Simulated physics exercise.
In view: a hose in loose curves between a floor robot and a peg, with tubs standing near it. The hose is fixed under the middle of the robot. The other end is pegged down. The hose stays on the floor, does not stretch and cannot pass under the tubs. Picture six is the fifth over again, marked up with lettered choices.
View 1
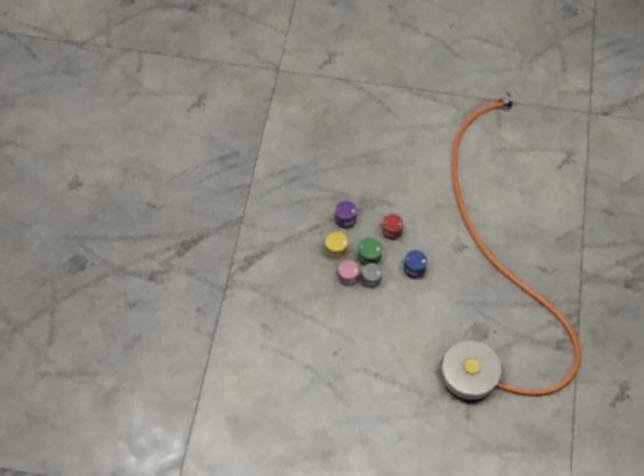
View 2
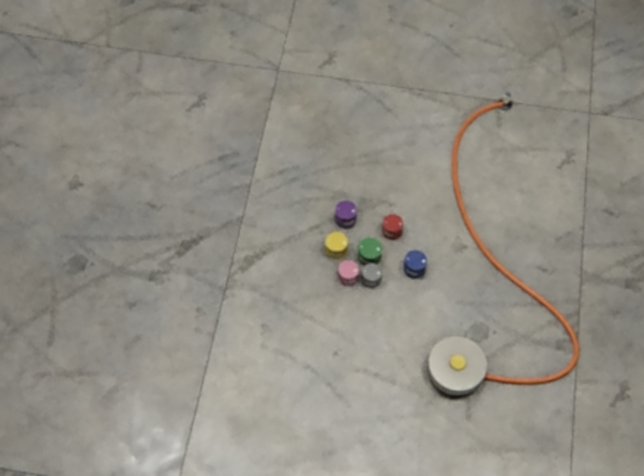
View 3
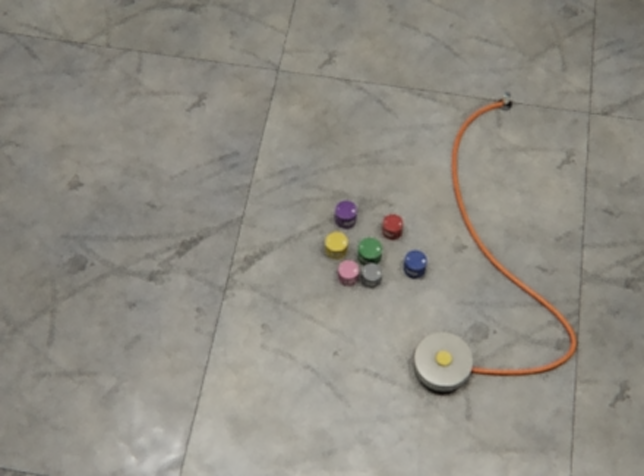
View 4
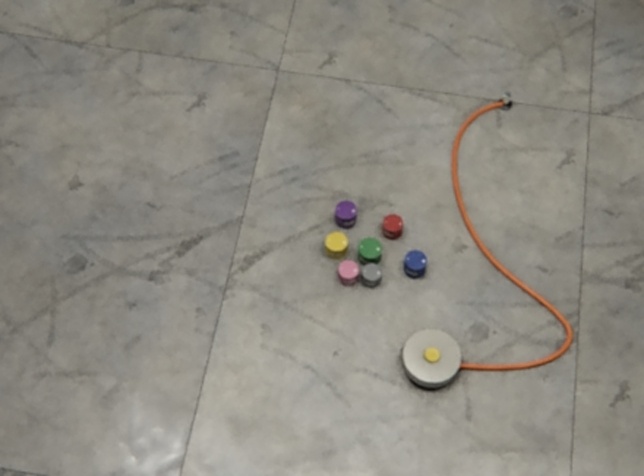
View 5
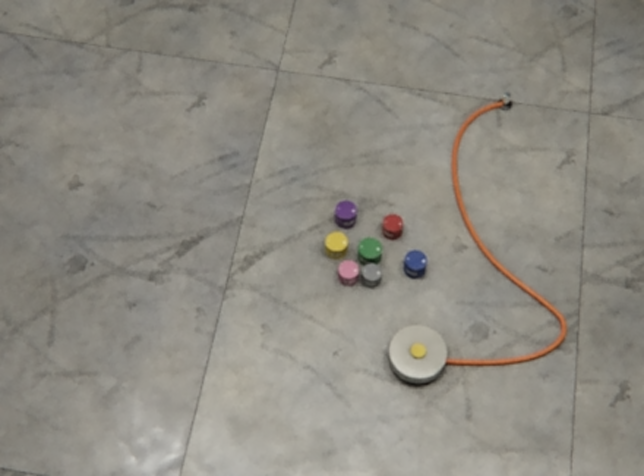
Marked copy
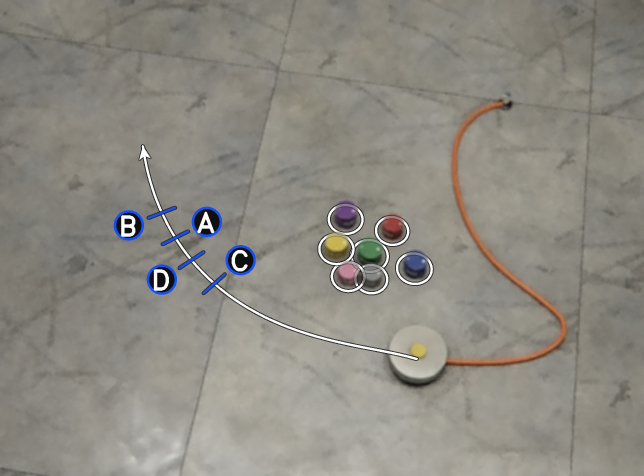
A round grey robot with a yellow centre, attached to an orange hose pegged at the upper right, starts at the lower right of a tiled floor. It slides a short way left and slightly up, drawing the hose's lower bend along, while the coloured tubs nearby stay still.
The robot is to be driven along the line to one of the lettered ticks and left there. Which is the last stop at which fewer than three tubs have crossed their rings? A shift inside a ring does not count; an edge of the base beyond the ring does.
As far as tick A.
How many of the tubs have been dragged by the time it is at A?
One.
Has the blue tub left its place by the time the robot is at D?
No.
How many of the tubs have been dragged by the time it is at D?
The count is none.
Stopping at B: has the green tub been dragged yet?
Yes.
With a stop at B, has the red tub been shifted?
No.
On the marked copy, A at (175, 238); B at (162, 213); C at (214, 284); D at (192, 260); the route from (417, 359) via (221, 289) to (143, 146).
With A. Early on, robot (316, 332).
Further on, robot (227, 290).
At the end, robot (174, 233); blue tub (406, 258); one over the rings.
As for the rest, B has four over the rings; C is within the limit but short; D is within the limit but short.
